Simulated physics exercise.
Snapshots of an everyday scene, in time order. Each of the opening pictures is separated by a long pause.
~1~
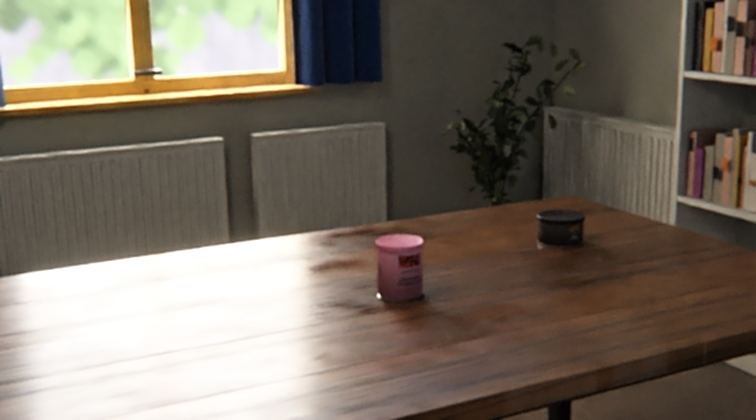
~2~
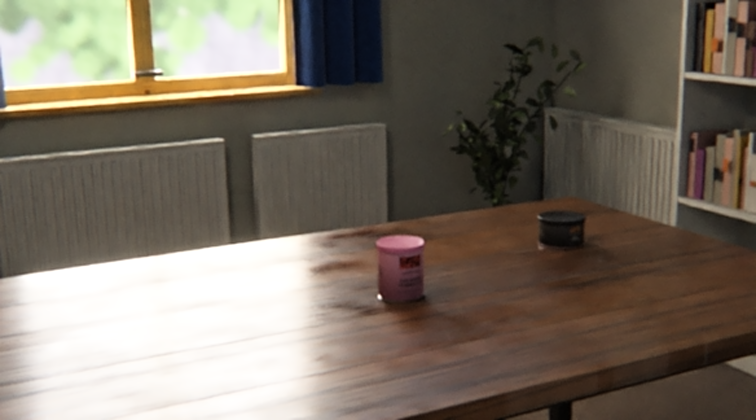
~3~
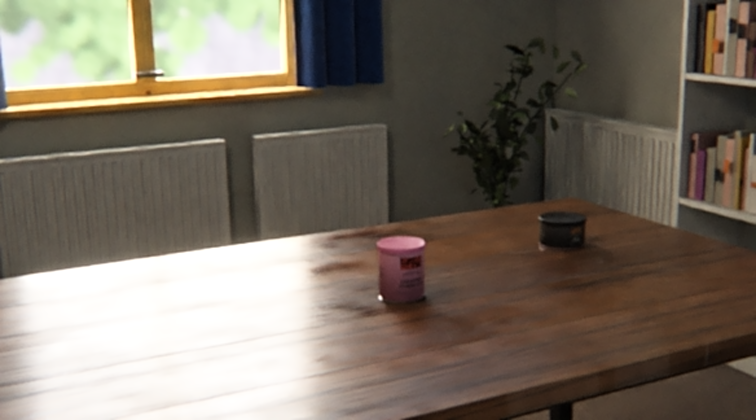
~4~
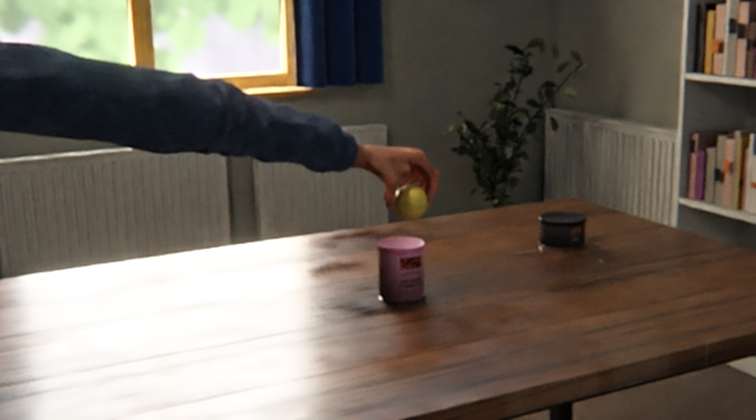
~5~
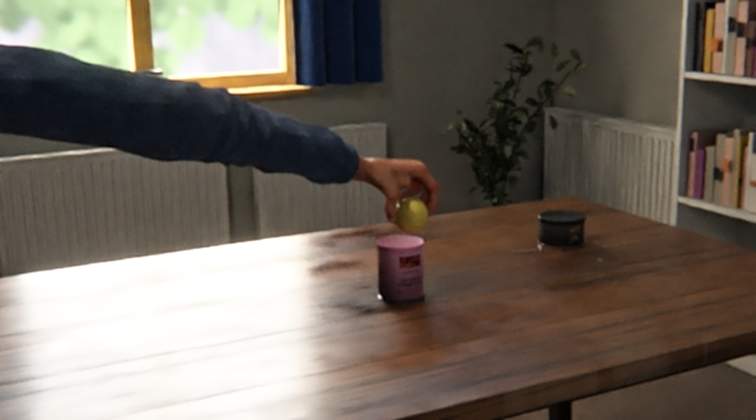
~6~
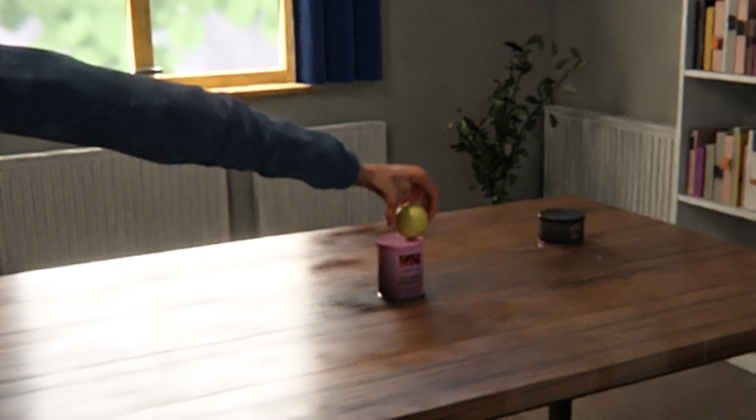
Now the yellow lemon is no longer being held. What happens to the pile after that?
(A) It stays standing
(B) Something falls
A, it stays standing.
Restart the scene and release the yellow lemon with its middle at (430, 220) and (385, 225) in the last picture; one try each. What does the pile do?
In the first case the pile collapses, while in the second it remains standing.
Then, 0.20 s after the last picture, nothing has stirred.
Then, 0.40 s after the last picture, yellow lemon resting near (411, 221).
At rest, all 3 in place. Seen from the same camera at the end, yellow lemon near (411, 221). The pile holds.
